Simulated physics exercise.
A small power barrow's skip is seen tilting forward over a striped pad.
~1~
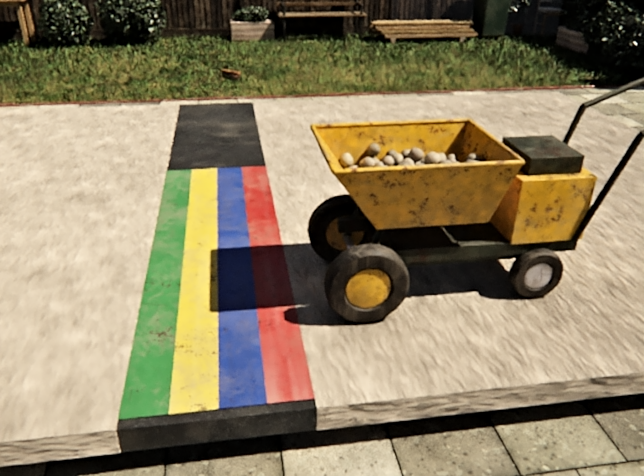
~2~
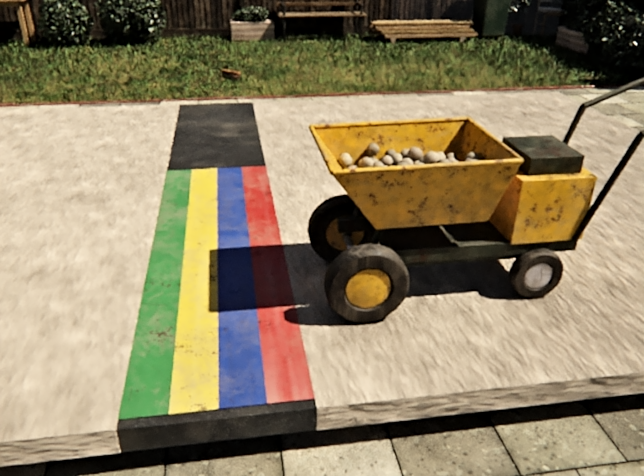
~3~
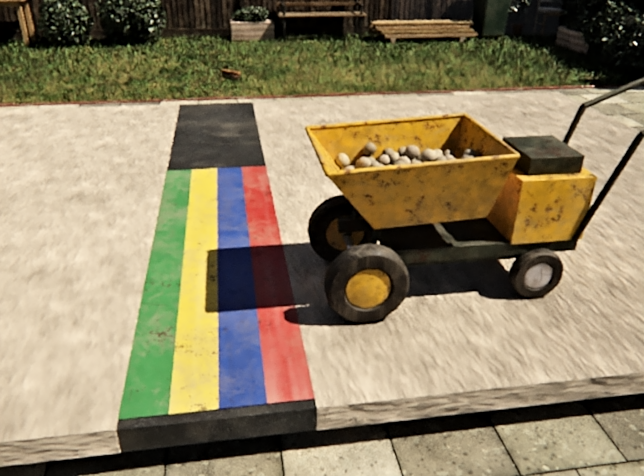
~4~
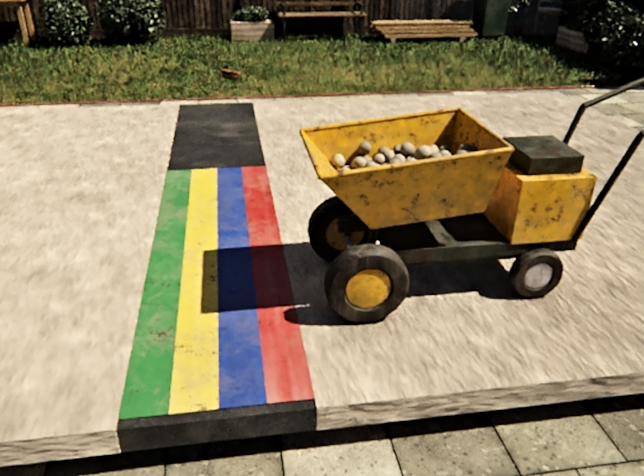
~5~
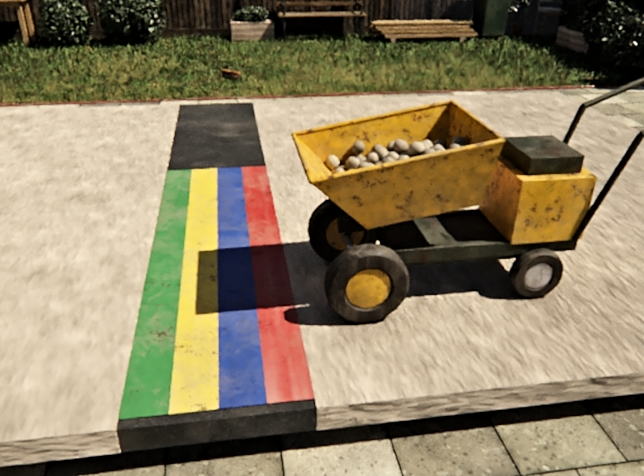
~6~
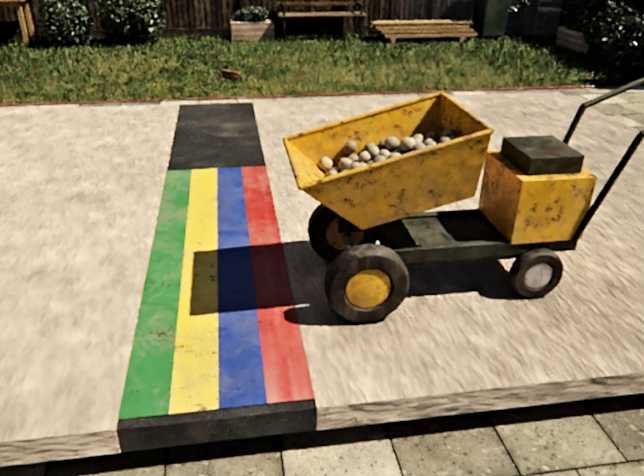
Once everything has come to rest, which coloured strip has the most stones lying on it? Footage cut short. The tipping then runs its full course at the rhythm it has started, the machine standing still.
Yellow.
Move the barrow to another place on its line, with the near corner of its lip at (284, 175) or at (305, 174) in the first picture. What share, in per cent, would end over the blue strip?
You'd get around 0 in a hundred, then 0 in a hundred.
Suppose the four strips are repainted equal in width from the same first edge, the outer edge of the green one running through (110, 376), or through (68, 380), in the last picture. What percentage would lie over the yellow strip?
First some 40, then 30 per cent.
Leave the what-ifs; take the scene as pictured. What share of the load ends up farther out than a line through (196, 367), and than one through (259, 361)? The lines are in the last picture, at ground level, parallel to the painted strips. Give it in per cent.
That's 50 in a hundred for the first and 90 in a hundred for the second.
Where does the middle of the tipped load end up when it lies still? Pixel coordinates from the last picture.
It settles centred around (193, 298).
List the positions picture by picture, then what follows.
The first frame shows lip of the skip (334, 172), level; top of the load (420, 170), river pebbles; red strip (284, 354); blue strip (240, 358); yellow strip (196, 363); green strip (151, 367).
The second frame shows lip of the skip (332, 173), level; top of the load (419, 169).
The third frame shows lip of the skip (328, 174), tipped barely; top of the load (415, 168).
The fourth frame shows lip of the skip (320, 177), tipped a little; top of the load (436, 161).
The fifth frame shows lip of the skip (311, 182), tipped a little; top of the load (429, 156).
The sixth frame shows lip of the skip (300, 188), tipped clearly; top of the load (434, 156); red strip (284, 354); blue strip (240, 358); yellow strip (196, 363); green strip (151, 367).
Just after the last frame, skip tipped steeply; every one in the skip.
A moment on, skip tipped right over; the larger part in the skip; about a tenth over the blue strip; about a tenth over the yellow strip; just a few over the green strip.
Further on, skip tipped right over; roughly a quarter in the skip; about a tenth over the blue strip; roughly a third over the yellow strip; roughly a quarter over the green strip; about a tenth off the paint.
When it is over, skip tipped right over; about a tenth in the skip; not one over the red strip; roughly a quarter over the blue strip; roughly a third over the yellow strip; roughly a quarter over the green strip; about a tenth off the paint.
